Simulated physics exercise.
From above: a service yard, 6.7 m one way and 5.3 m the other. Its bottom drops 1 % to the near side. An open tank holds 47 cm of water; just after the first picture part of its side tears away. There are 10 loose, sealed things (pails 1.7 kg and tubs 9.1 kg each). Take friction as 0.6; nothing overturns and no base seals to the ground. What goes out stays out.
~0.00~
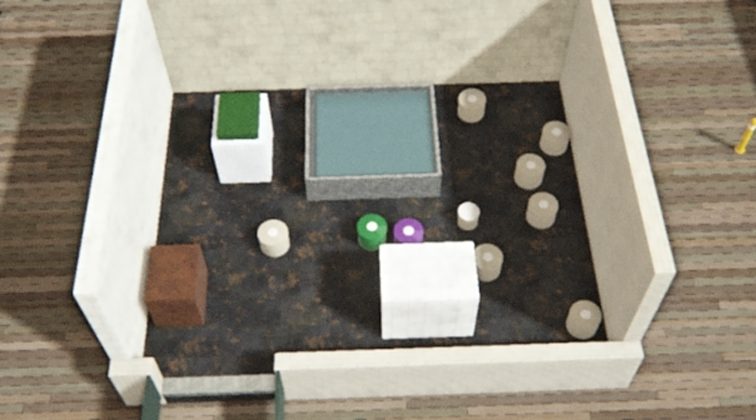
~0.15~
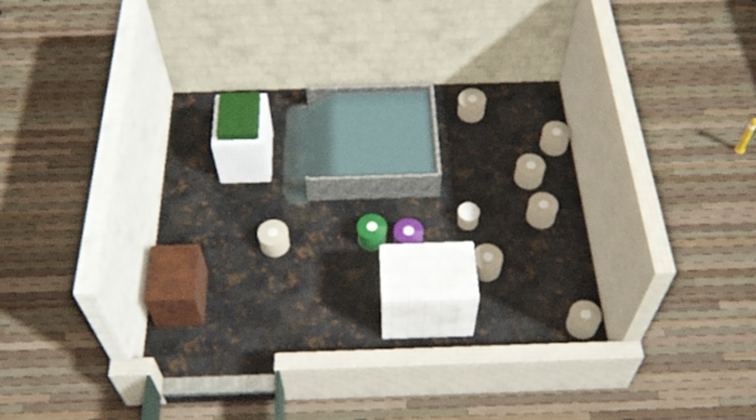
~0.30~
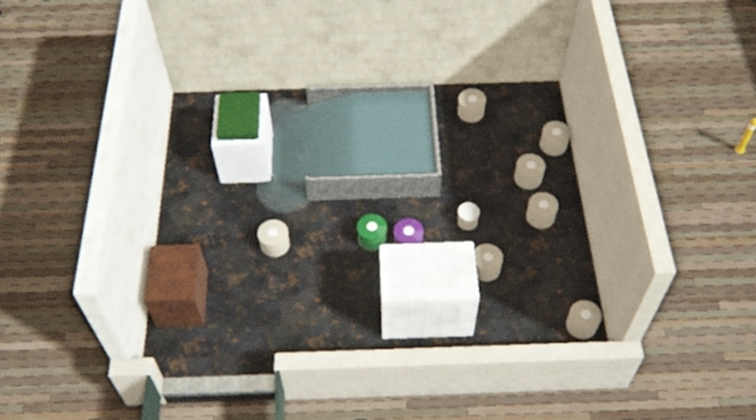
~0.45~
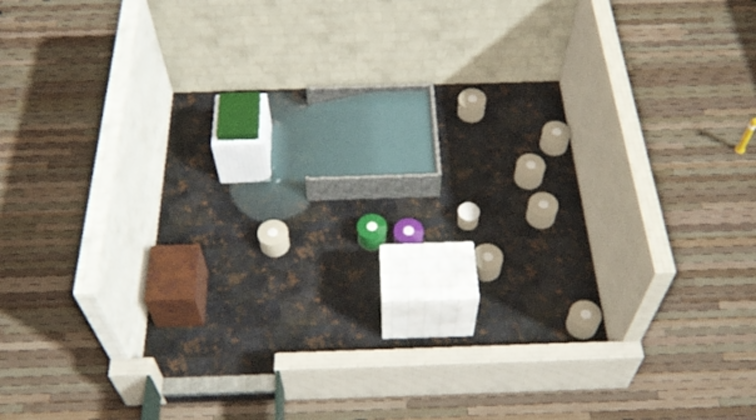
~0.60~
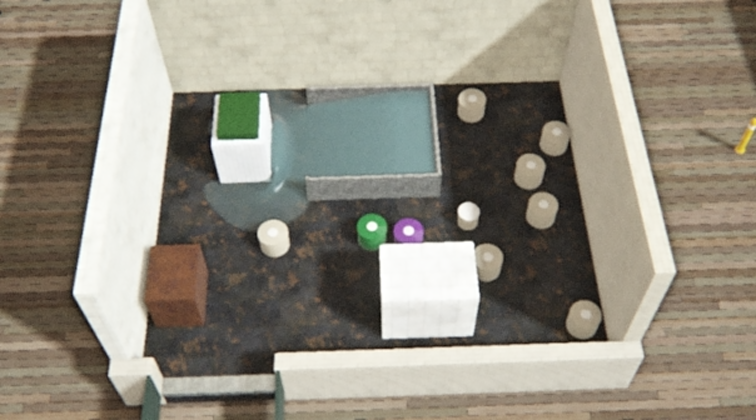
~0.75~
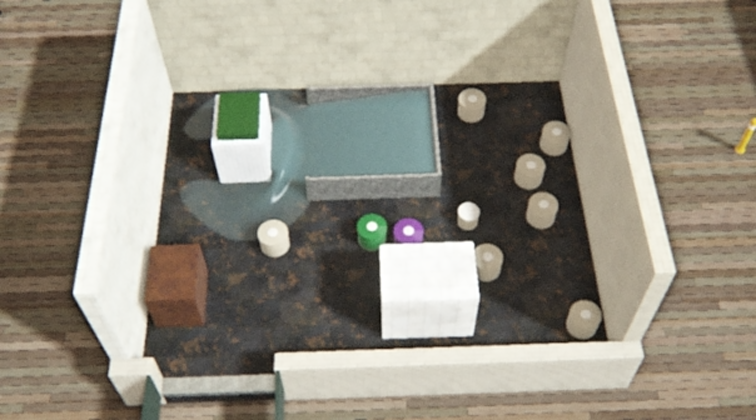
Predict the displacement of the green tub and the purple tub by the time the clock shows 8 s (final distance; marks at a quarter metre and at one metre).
The green tub barely shifts; the purple tub stays put.
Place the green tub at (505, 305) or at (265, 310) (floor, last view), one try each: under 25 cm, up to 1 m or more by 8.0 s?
In turn: It stays put; it travels far.
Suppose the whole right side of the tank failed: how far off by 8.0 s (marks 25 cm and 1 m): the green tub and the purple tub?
In that case the green tub holds its place, the purple tub stays put.
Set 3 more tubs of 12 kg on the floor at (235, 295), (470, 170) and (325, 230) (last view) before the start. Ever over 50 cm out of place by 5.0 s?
In turn: Over, under, short of it.
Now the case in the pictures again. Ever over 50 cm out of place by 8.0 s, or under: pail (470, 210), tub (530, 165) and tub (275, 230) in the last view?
In that order: Short of it, short of it, more.
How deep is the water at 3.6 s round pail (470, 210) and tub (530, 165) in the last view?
Roughly 0 and 0 cm.
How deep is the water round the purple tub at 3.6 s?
Roughly 0 cm.
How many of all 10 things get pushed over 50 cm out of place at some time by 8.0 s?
That makes 1.
After 1.6 s the green tub is near (372, 226), 0.0 m from its start, aground; the purple tub is near (409, 231), 0.0 m from its start, aground; 0 of 10 are out; 0 afloat.
After 3.6 s the green tub is near (372, 226), 0.0 m from its start, aground; the purple tub is near (409, 231), 0.0 m from its start, aground; 0 of 10 are out; 0 afloat.
After 5.6 s the green tub is near (372, 226), 0.0 m from its start, aground; the purple tub is near (409, 231), 0.0 m from its start, aground; 0 of 10 are out; 1 afloat.
After 8.0 s the green tub is near (372, 226), 0.0 m from its start, aground; the purple tub is near (409, 231), 0.0 m from its start, aground; 0 of 10 are out; 1 afloat.
